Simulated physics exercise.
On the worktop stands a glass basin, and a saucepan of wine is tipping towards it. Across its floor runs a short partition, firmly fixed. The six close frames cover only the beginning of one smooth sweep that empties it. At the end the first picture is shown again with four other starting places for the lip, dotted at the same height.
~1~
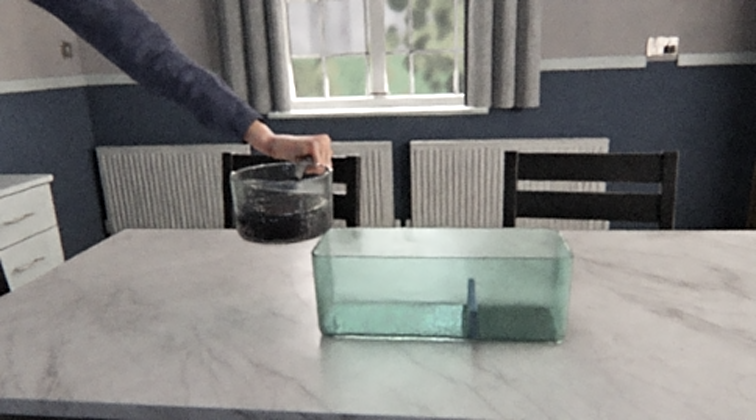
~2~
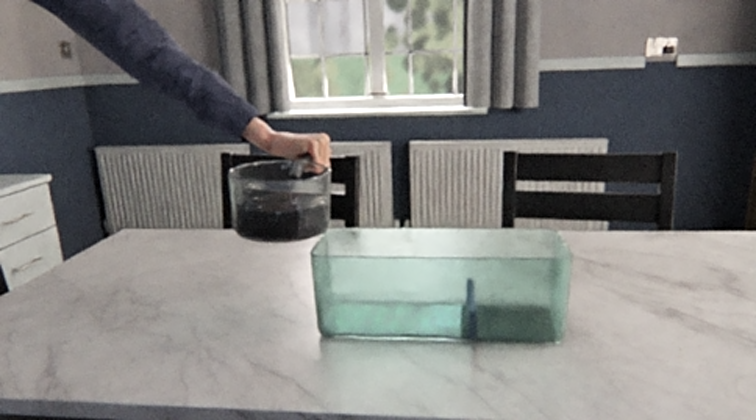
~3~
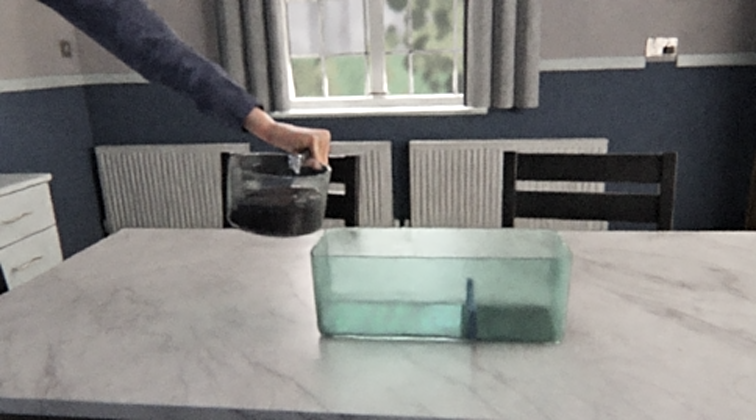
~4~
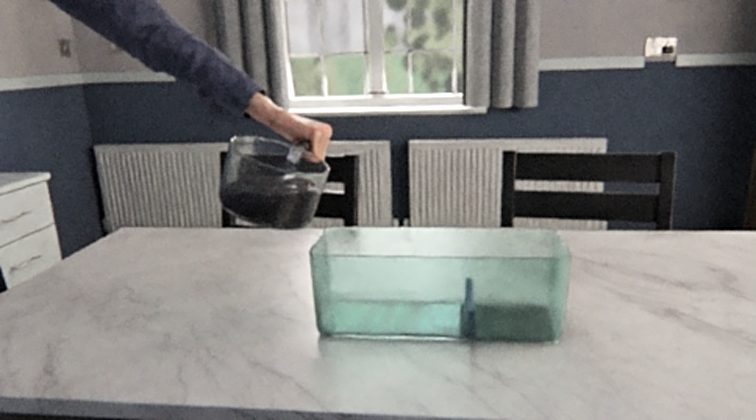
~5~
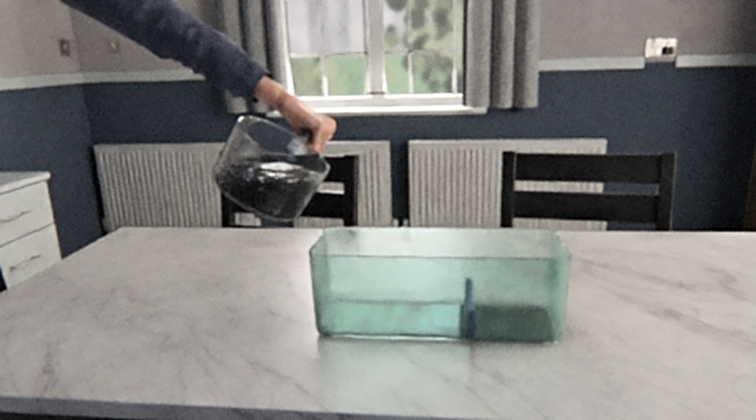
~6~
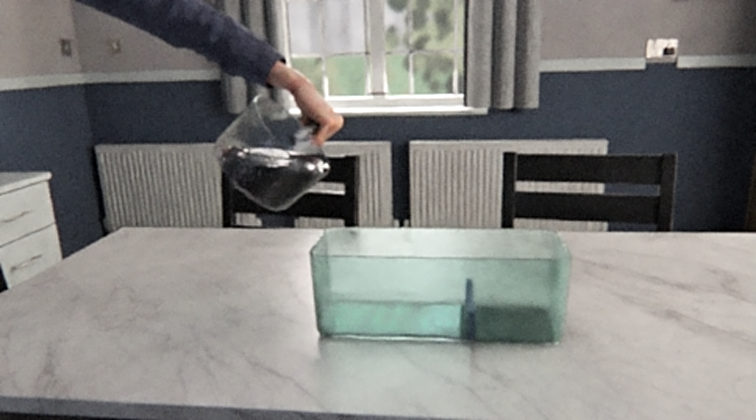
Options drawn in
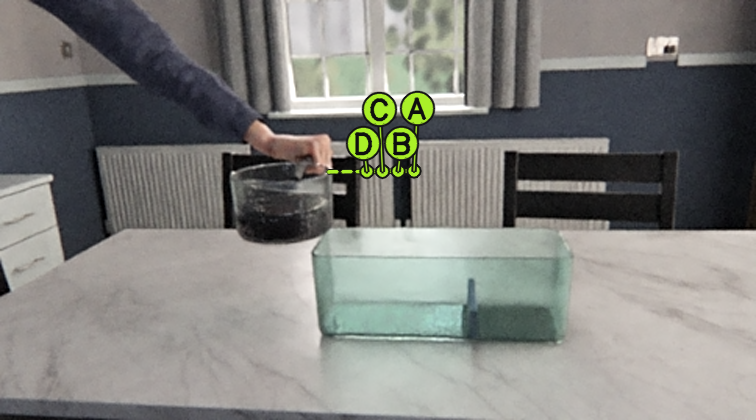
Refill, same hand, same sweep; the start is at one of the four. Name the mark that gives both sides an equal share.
It is B.
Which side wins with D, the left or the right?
More ends on the left.
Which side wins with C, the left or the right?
More ends on the left.
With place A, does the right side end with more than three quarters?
Yes.
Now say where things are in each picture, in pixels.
Upright, lip at (328, 171); basin from (319, 333) to (566, 340); top of the wall at (472, 293); nothing has left yet.
Tipped about 2°, lip at (327, 172); nothing has left yet.
Tipped about 9°, lip at (327, 171); nothing has left yet.
Tipped about 20°, lip at (326, 171); nothing has left yet.
Tipped about 34°, lip at (326, 171); nothing has left yet.
Tipped about 49°, lip at (327, 171); nothing has left yet.
On the marked copy, A at (413, 171); B at (398, 171); C at (382, 171); D at (366, 171).
Choosing A, about 12 % ends left of the wall and 87 % right of it.
Choosing B, about 47 % ends left of the wall and 52 % right of it.
Choosing C, about 89 % ends left of the wall and 9 % right of it.
Choosing D, about 92 % ends left of the wall and 6 % right of it.
